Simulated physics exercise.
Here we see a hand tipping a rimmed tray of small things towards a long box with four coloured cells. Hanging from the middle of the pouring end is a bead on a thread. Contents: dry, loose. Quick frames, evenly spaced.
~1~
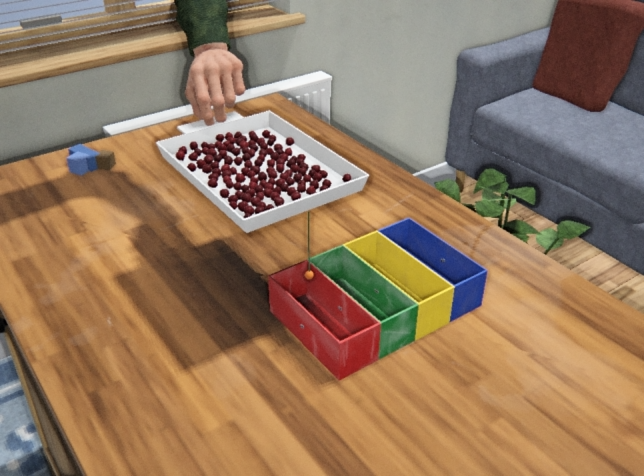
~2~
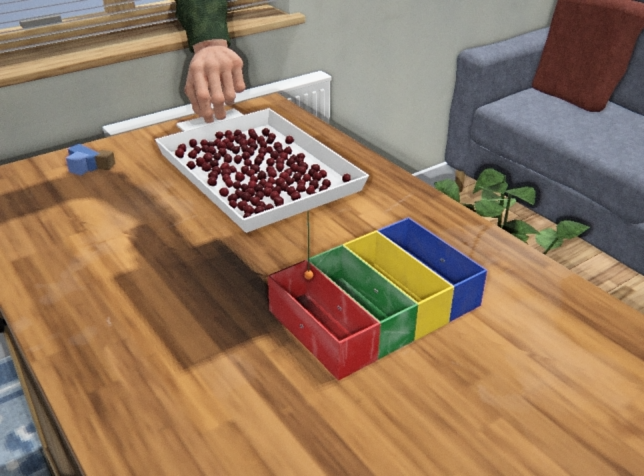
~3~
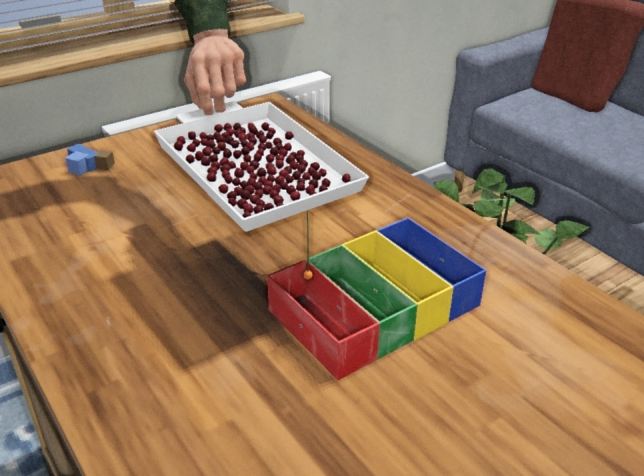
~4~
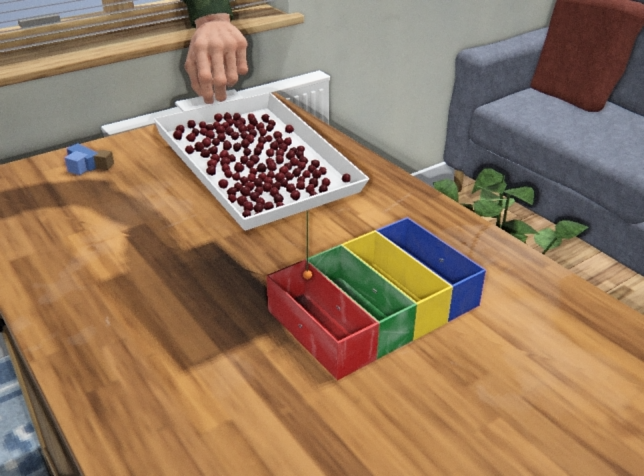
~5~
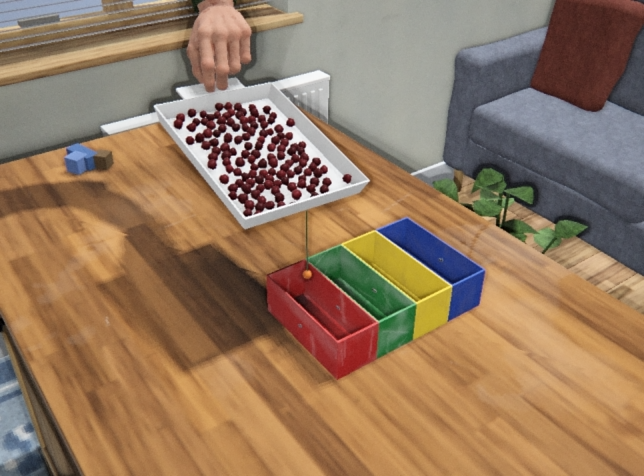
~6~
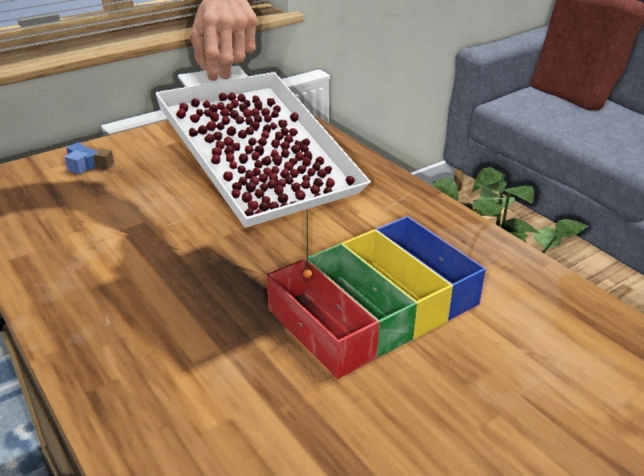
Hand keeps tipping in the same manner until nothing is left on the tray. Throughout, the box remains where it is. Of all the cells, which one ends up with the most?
The green one ends up with the most.
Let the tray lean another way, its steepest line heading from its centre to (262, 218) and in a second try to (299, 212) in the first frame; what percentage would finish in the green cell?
0 and 20 per cent, in that order.
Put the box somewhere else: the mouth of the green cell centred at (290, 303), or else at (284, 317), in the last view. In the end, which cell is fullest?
At the first place the blue cell, at the second the blue one.
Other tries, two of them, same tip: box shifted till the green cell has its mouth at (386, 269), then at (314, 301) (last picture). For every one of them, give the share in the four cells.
You'd get 70 per cent first and 90 per cent second.
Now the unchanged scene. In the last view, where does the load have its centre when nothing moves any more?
Centre at rest: Close to (367, 323).
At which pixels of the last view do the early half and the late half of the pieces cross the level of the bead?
At (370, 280) for the first part, then at (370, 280) for the others.
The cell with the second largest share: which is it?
Second comes the red one.
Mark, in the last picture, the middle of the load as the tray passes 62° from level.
In the last view, the load is centred near (307, 157).
Shortly afterwards, tray tipped steeply; the whole lot on the tray.
Next, tray tipped right over; near a quarter on the tray; near a quarter in the green cell; near a quarter in the red cell; a little in the yellow cell; near a quarter falling or outside the box.
Some moments later, tray tipped past a quarter turn; near half in the green cell; near a quarter in the red cell; near a quarter in the yellow cell; only a few in the blue cell; a little falling or outside the box.
In the end, tray tipped past a quarter turn; near half in the green cell; near a quarter in the red cell; near a quarter in the yellow cell; only a few in the blue cell; a little outside the box.
